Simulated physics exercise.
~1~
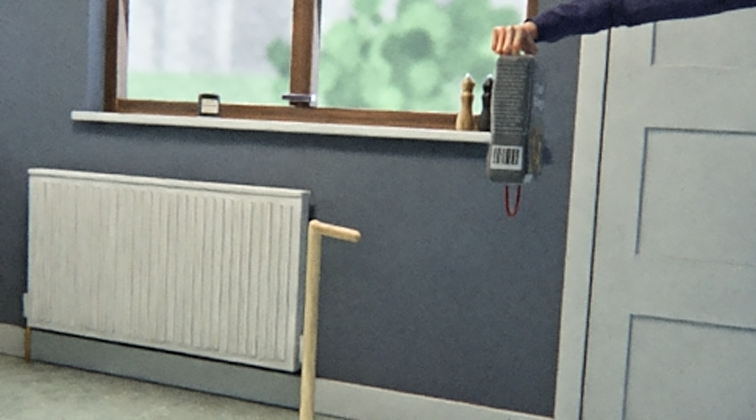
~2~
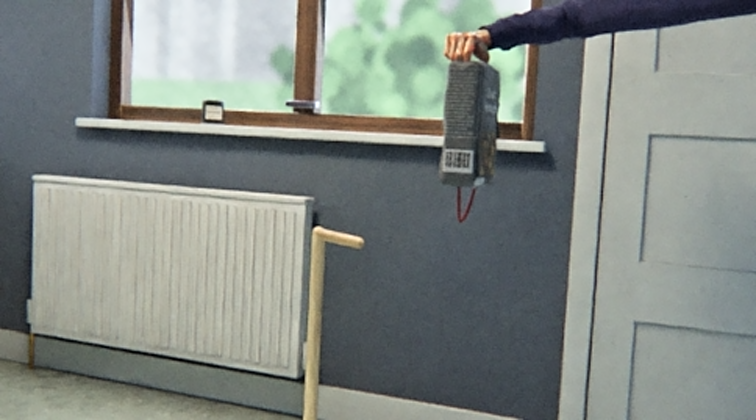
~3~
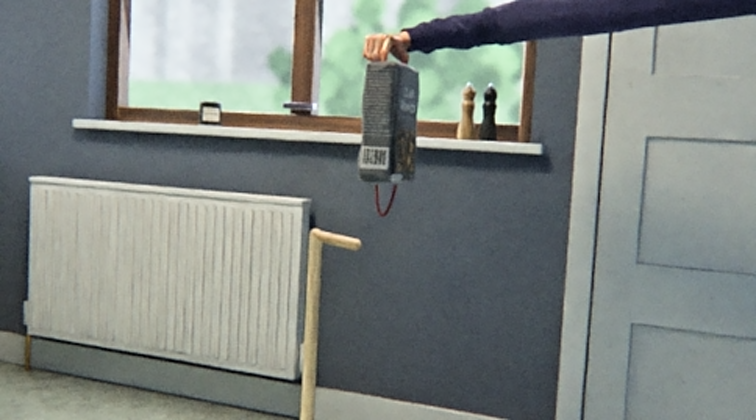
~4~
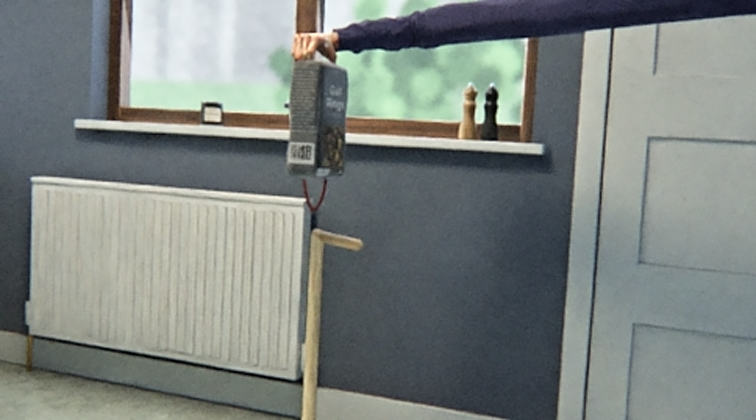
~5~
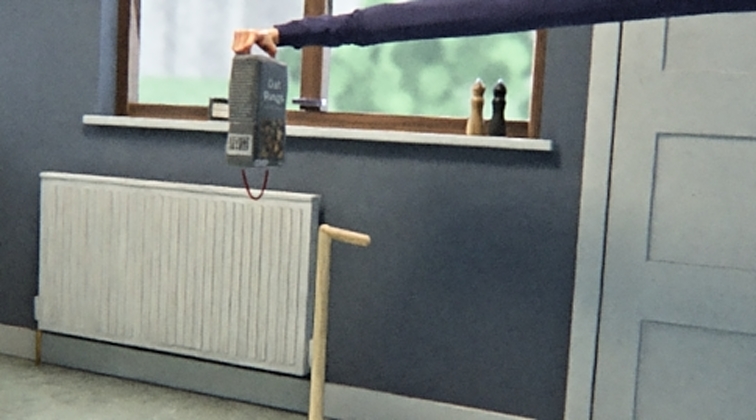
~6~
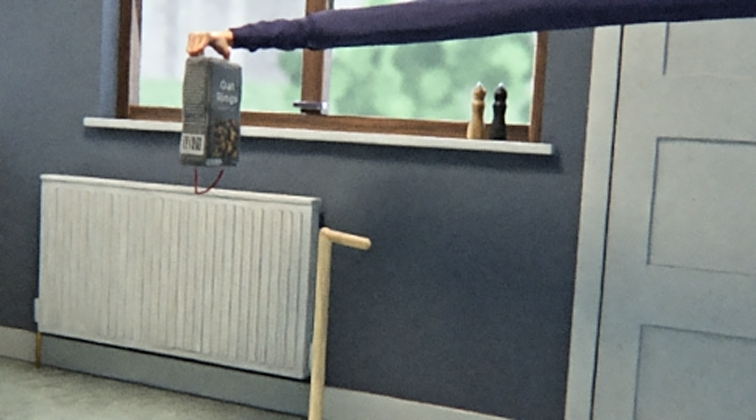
A hand carrying a grey packet leftward over a wooden post with a hook, its dangling red loop passing clear without snagging.
